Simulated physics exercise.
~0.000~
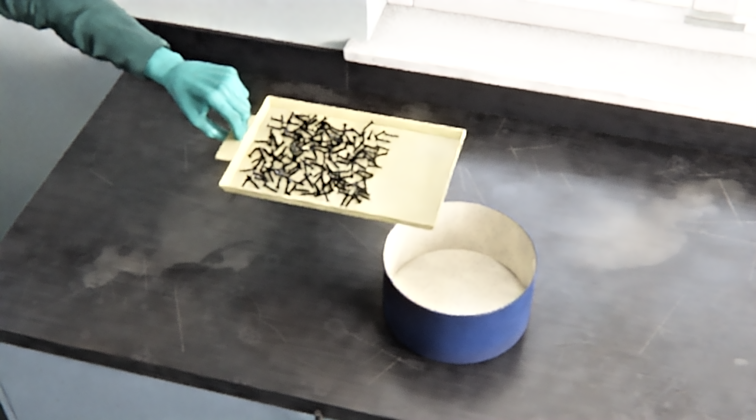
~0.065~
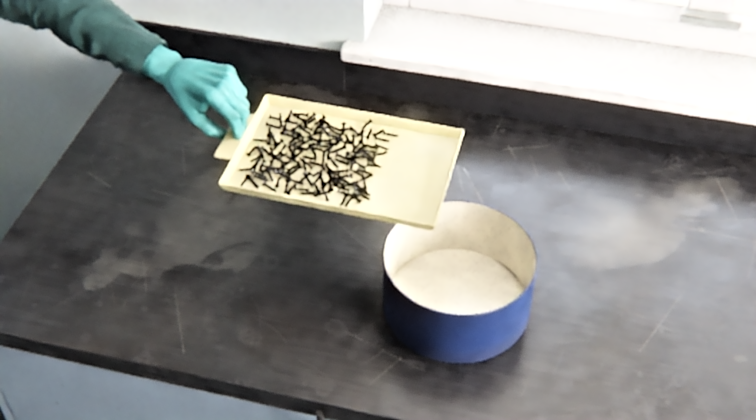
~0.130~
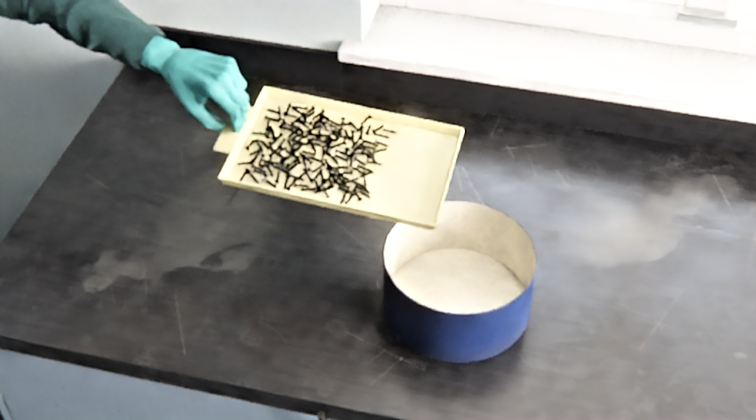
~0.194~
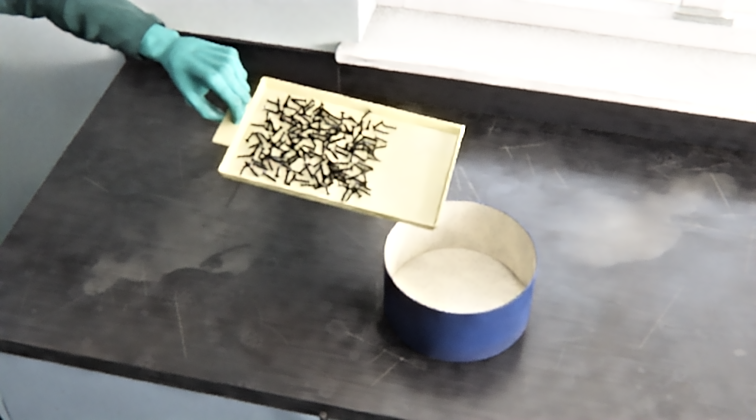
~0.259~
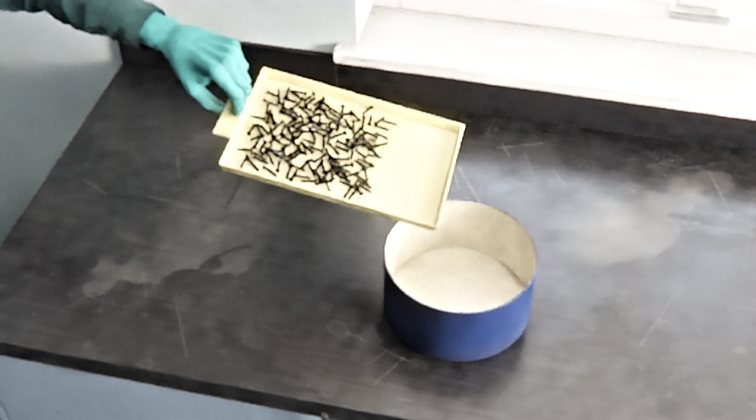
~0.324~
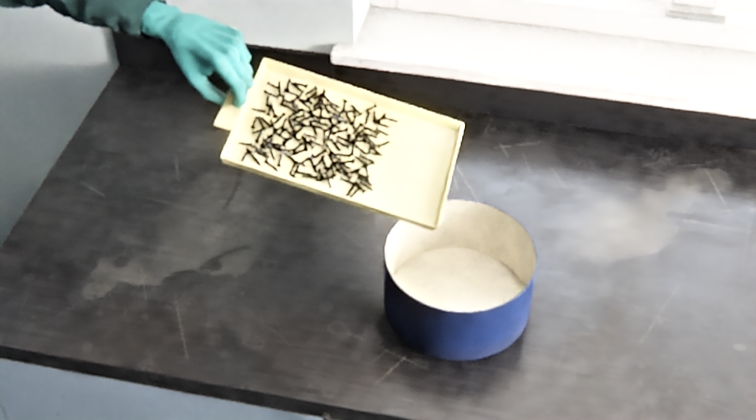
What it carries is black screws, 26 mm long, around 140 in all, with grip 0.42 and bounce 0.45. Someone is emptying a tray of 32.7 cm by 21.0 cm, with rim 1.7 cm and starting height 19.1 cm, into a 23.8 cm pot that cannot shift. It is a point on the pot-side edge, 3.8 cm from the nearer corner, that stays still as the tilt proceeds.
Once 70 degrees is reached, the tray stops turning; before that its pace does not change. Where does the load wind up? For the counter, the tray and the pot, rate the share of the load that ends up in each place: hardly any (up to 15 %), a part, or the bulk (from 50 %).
Share of the load - the counter: Hardly any, the left on the tray: A part, the pot: The bulk.
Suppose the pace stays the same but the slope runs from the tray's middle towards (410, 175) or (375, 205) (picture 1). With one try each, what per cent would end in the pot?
That would be close to 35 per cent, then close to 95 per cent.
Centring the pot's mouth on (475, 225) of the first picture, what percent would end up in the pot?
Estimate: ~ 60 %.
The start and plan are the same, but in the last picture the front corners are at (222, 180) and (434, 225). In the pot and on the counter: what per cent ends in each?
That works out as pot 60 and counter 30.
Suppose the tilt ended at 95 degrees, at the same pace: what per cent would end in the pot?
I'd say close to 100 percent.
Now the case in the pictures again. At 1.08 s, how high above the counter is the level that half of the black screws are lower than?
I'd put it near 20 cm.
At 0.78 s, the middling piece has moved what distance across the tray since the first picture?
Displacement on the tray: About 11 cm.
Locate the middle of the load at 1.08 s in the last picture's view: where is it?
Approx. (453, 220).
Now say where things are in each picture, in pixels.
Tray tilt 0 degrees, front corners at (224, 182) and (432, 222); middle of the pieces at (325, 158); pot at (460, 255), in the first frame.
Tray tilt 1 degrees, front corners at (223, 181) and (432, 222); middle of the pieces at (324, 157), in the second frame.
Tray tilt 4 degrees, front corners at (223, 176) and (433, 222), lowest corner right front; middle of the pieces at (323, 153), in the third frame.
Tray tilt 8 degrees, front corners at (223, 169) and (434, 223), lowest corner right front; middle of the pieces at (323, 147), in the fourth frame.
Tray tilt 11 degrees, front corners at (224, 162) and (435, 223), lowest corner right front; middle of the pieces at (324, 142), in the fifth frame.
Tray tilt 15 degrees, front corners at (225, 155) and (436, 224), lowest corner right front; middle of the pieces at (325, 137); pot at (461, 253). The tray's pace is about 60 degrees a second, in the sixth frame.
After 0.78 s, tilt 42 degrees; the tray holds 100 %, the pot 0 %.
Then, at 1.08 s, tilt 59 degrees; the tray holds 50 %, the pot 25 %.
After 1.48 s, tilt 70 degrees; the tray holds 25 %, the pot 75 %.
In the end, at 2.3 s, counter 0 %, tray 25 %, pot 75 %.
